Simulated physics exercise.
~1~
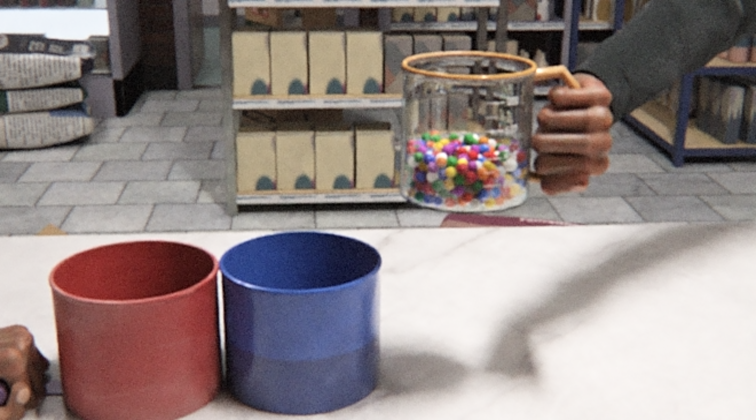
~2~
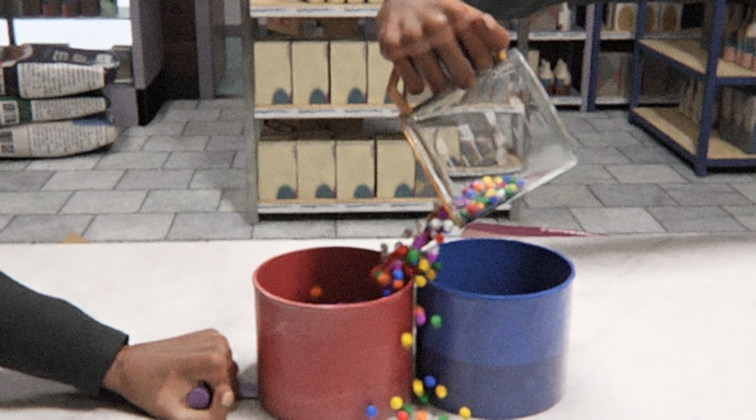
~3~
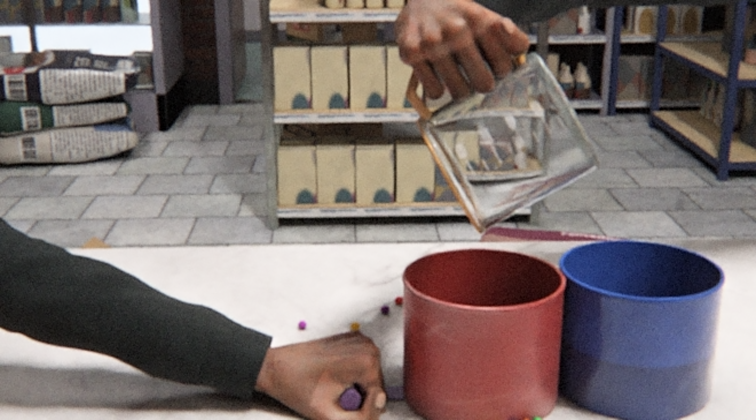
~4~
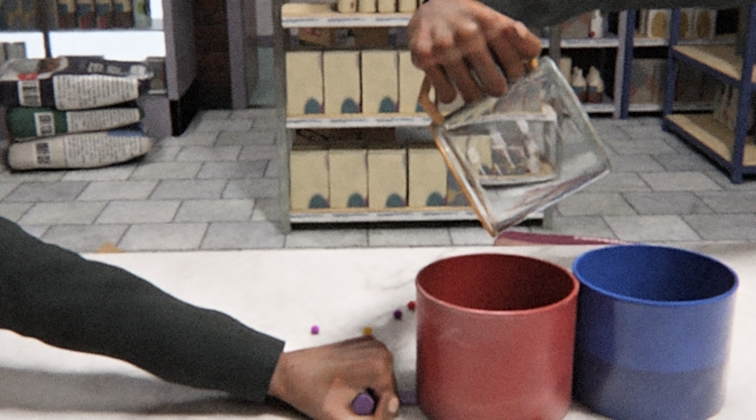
To begin with, a hand holds up a glass jug partly filled with colourful beads beside a red pot and a blue pot standing together on a pale table, with shop shelves behind. Another hand, low at the left, draws the pots along to the right as the jug tips over. The beads pour out near where the two rims meet, some bouncing down in front onto the table. The pots slide a little farther, then come to rest. Finally, the jug hangs tilted and empty above them, the beads shared between both pots, with a few scattered outside.
